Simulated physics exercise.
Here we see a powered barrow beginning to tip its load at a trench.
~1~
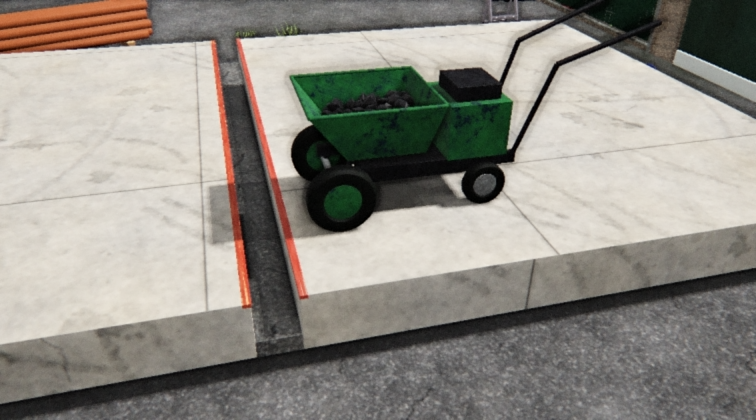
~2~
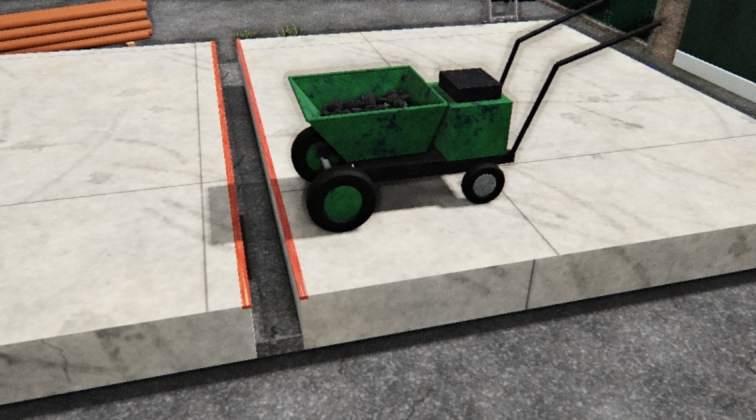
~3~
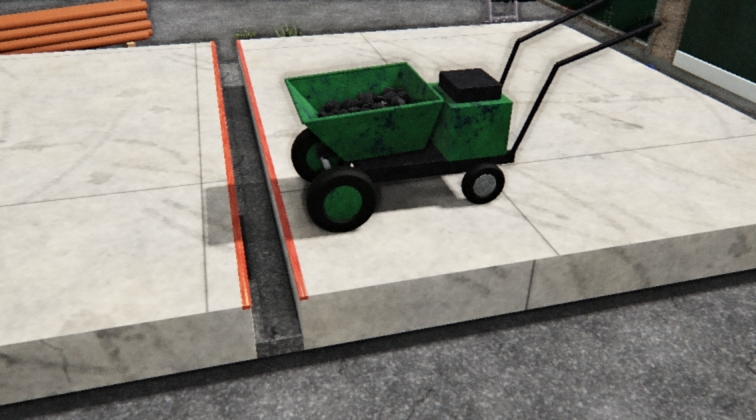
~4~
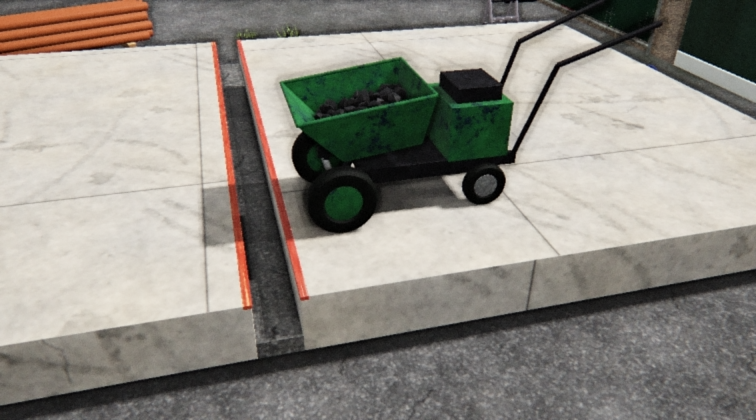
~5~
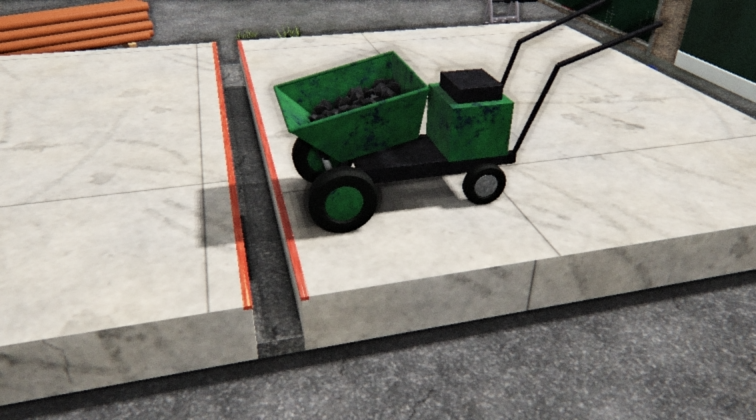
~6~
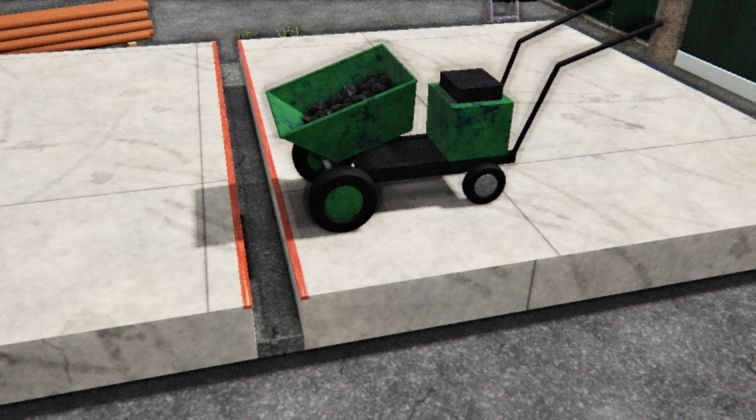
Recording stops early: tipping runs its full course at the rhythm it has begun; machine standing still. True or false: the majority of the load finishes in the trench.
False.
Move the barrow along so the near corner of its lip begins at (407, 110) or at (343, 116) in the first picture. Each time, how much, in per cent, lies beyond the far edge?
About 0 and 20 per cent.
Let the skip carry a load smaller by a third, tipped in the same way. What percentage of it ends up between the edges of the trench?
Some 10 per cent.
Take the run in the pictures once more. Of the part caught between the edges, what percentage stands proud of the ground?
I'd put it near 20 per cent.
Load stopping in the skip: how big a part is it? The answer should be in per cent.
Around 0 in a hundred.
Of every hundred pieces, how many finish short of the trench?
Some 0 per cent.
Soon, skip tipped steeply; all in the skip.
A while on, skip tipped right over; most in the skip; about a quarter beyond it.
Towards the end, skip tipped right over; a small part in the skip; a small part in or heaped over the trench; most beyond it.
Finally, skip tipped right over; a stray few in the skip; a small part in or heaped over the trench; most beyond it.
